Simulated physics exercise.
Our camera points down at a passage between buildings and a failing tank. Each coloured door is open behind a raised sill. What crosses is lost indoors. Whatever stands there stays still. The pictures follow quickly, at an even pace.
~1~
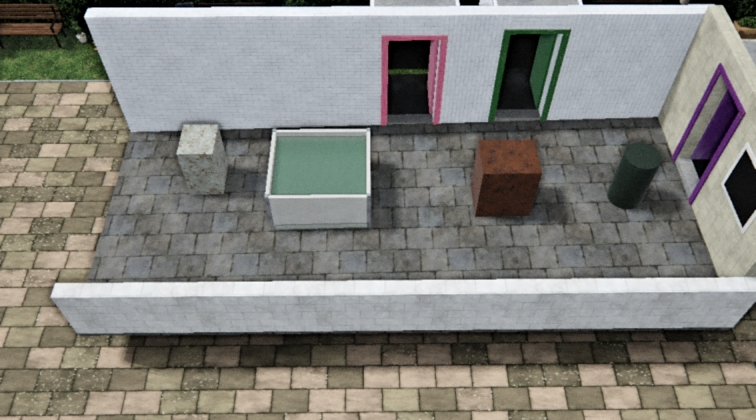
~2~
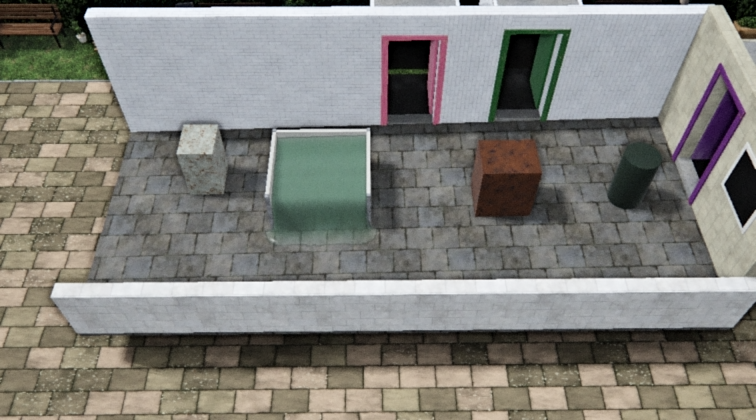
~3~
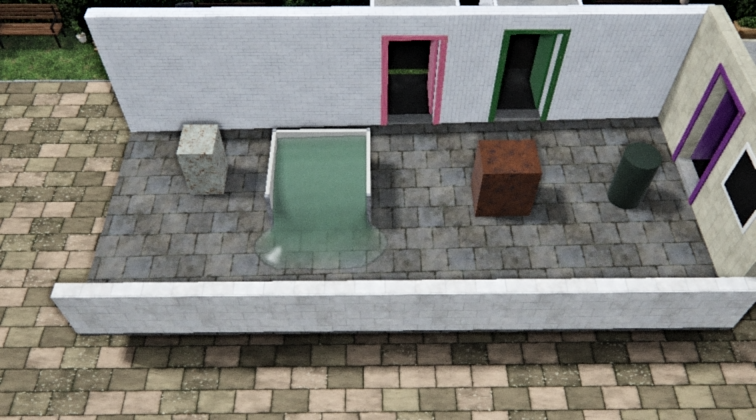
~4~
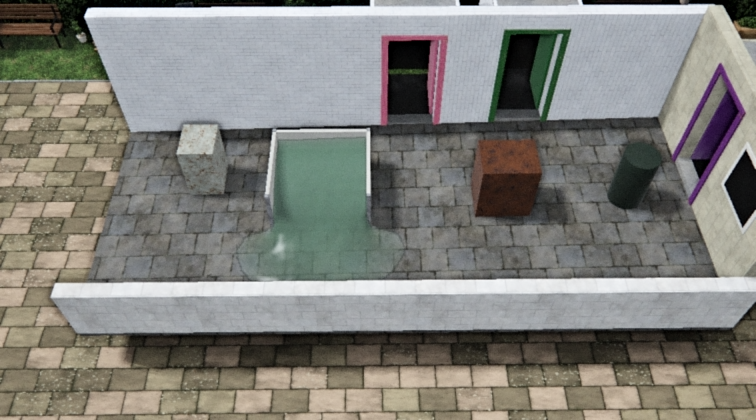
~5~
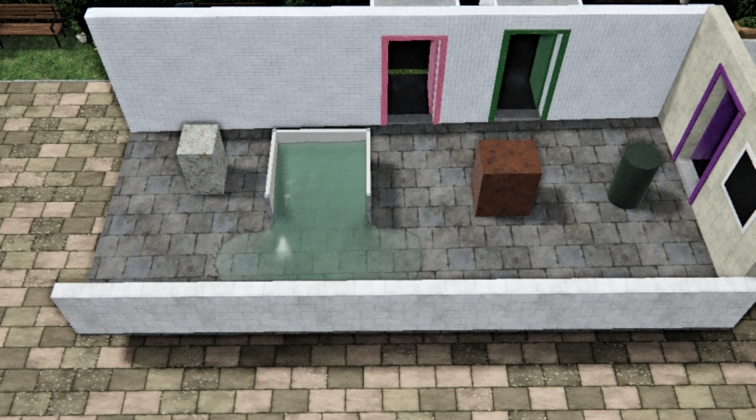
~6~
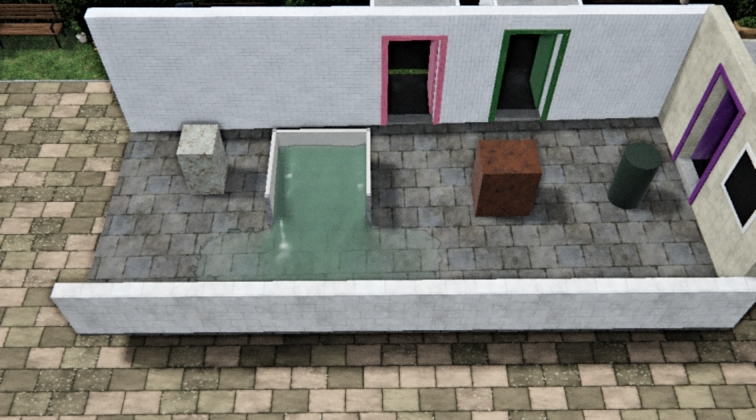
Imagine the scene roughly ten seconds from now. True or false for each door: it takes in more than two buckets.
For the green door, false; for the purple door, false; for the pink door, false.
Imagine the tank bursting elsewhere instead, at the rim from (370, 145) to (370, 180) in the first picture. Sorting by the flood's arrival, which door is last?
Last in line is the one in purple.
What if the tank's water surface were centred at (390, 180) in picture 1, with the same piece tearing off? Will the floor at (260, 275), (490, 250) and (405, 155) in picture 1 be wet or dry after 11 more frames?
The three spots read swamped, swamped, left dry.
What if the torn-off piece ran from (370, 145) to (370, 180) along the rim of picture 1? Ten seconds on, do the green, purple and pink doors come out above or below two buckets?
Result: Green goes past the limit; purple remains beneath it; pink goes past the limit.
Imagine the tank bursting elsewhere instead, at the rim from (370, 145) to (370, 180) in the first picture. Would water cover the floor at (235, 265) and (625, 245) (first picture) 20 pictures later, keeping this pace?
The first spot is spared, the second swamped.
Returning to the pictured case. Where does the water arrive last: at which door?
The one in green.
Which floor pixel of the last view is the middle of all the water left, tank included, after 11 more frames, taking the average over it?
Somewhere near (322, 260).
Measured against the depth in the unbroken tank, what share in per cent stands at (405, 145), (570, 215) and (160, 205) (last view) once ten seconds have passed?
In order: Roughly 4, 2 and 0 in a hundred.
A moment on, water covers 20 % of the floor; the green door not reached, the purple door not reached, the pink door not reached.
Next, water covers 35 % of the floor; the green door not reached, the purple door not reached, the pink door not reached.
Then, water covers 55 % of the floor; the green door not reached, the purple door not reached, the pink door not reached.
Later, water covers 70 % of the floor; the green door wet at the sill, nothing in, the purple door wet at the sill, nothing in, the pink door under two buckets in.
In the end, water covers 65 % of the floor; the green door wet at the sill, nothing in, the purple door wet at the sill, nothing in, the pink door under two buckets in.
